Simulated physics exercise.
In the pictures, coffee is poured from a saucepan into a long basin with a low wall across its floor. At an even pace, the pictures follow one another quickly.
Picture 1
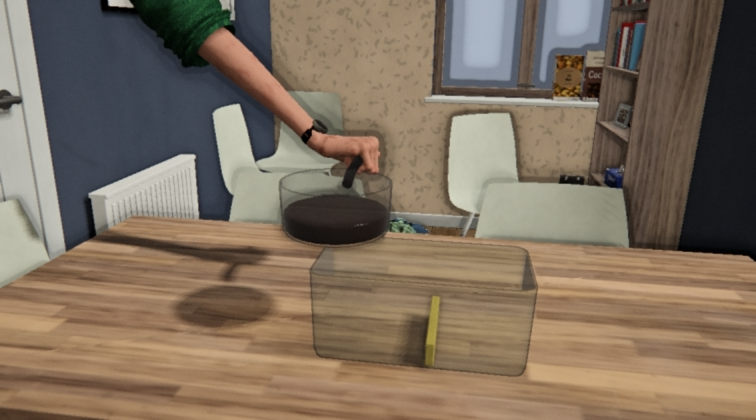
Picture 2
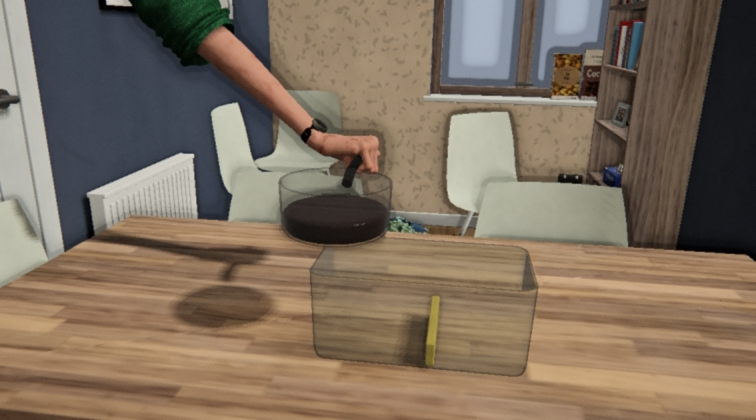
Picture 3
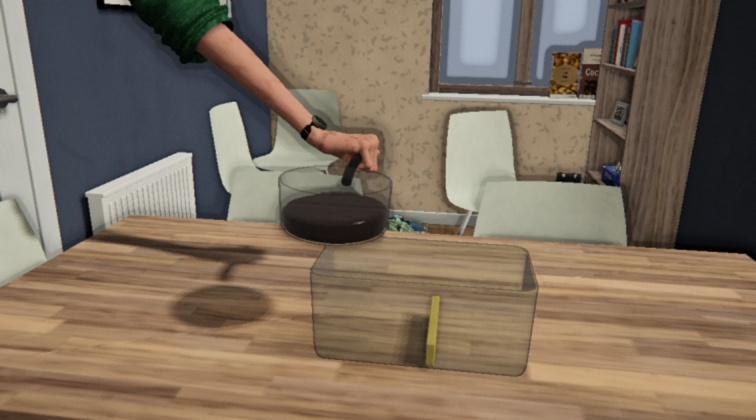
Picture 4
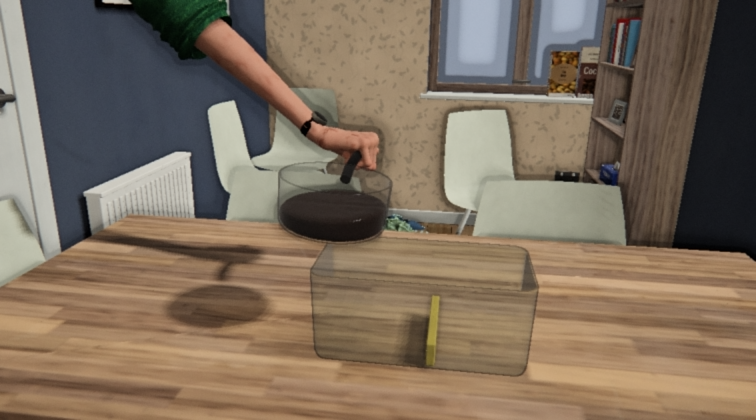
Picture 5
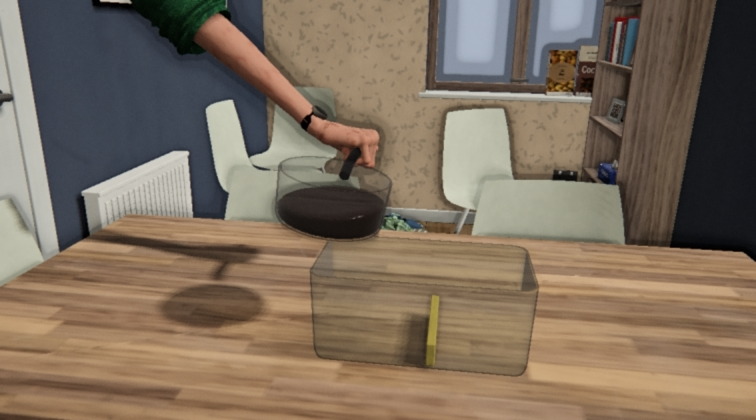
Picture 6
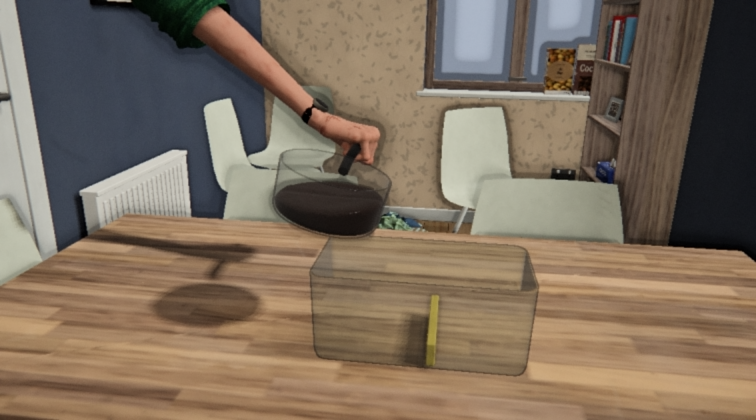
A hand tilting a clear saucepan of dark coffee gradually rightward above a long transparent basin on a wooden table.
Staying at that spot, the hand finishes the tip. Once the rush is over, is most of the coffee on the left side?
No, most is on the right.
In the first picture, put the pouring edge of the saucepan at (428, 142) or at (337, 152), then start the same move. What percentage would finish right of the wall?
Estimate: 65 per cent, then 5 per cent.
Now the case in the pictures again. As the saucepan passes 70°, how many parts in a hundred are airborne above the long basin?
It's about 30 per cent.
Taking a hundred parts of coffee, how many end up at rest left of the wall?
That is roughly 10 percent of it.
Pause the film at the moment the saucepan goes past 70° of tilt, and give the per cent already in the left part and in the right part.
Left: Roughly 0 %; right: Roughly 0 %.
A moment on, the tilt is 70° and 69 per cent is still to pour, 1 is left of the wall and 0 right of it.
Next, the tilt is 101° and 14 per cent is still to pour, 4 is left of the wall and 59 right of it.
Then the tilt is 105° and 0 per cent is still to pour, 11 is left of the wall and 86 right of it.
Later the tilt is 105° and 0 per cent is still to pour, 12 is left of the wall and 87 right of it.
Finally, 12 per cent lies left of the wall, 87 right of it and 1 outside.
